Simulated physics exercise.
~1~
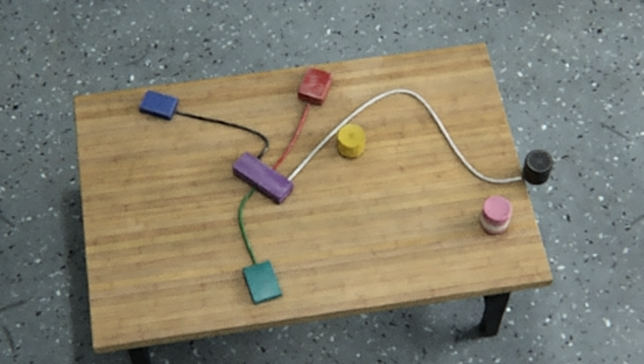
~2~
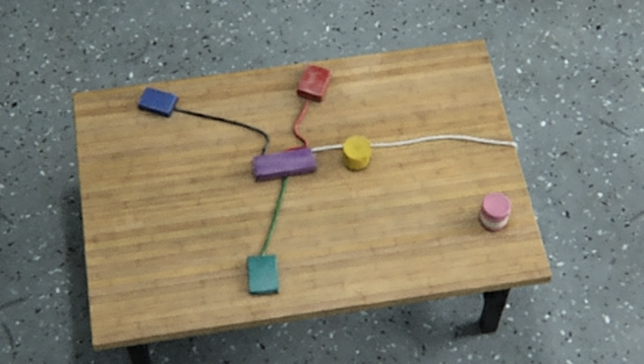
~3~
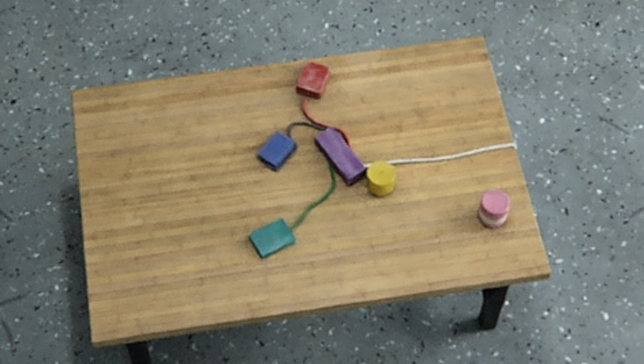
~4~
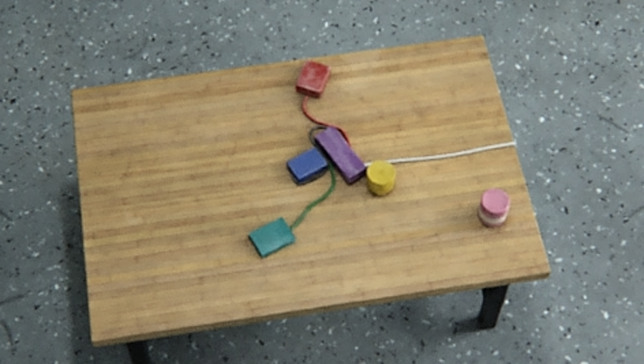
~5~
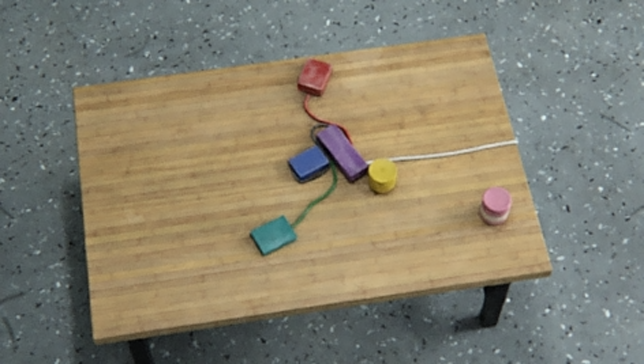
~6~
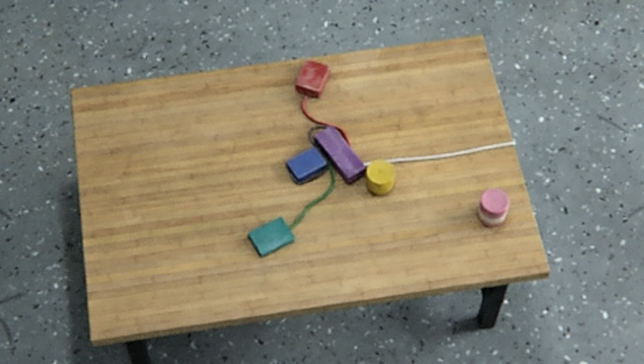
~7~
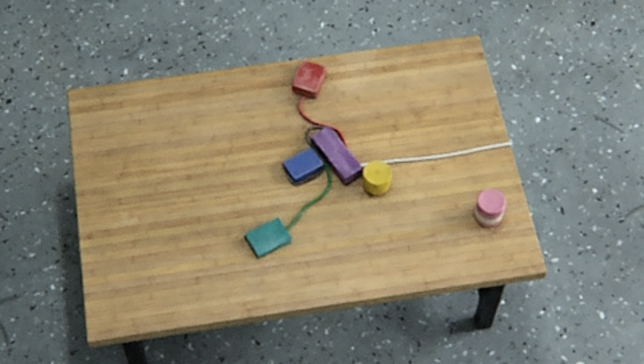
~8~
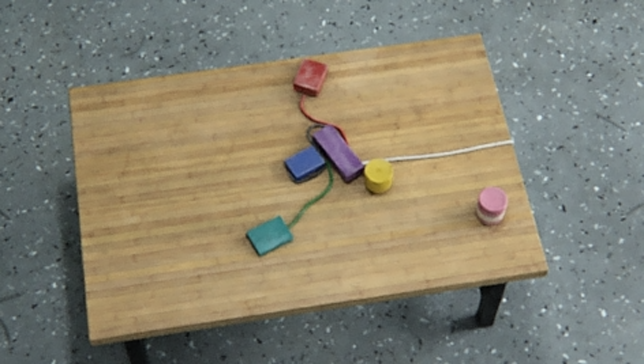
On a wooden table above a speckled floor, the black object dropped out of sight at the right as the purple block it was corded to slid rightward, shifting the yellow tub, blue box and teal box; the red and pink pieces stayed put.
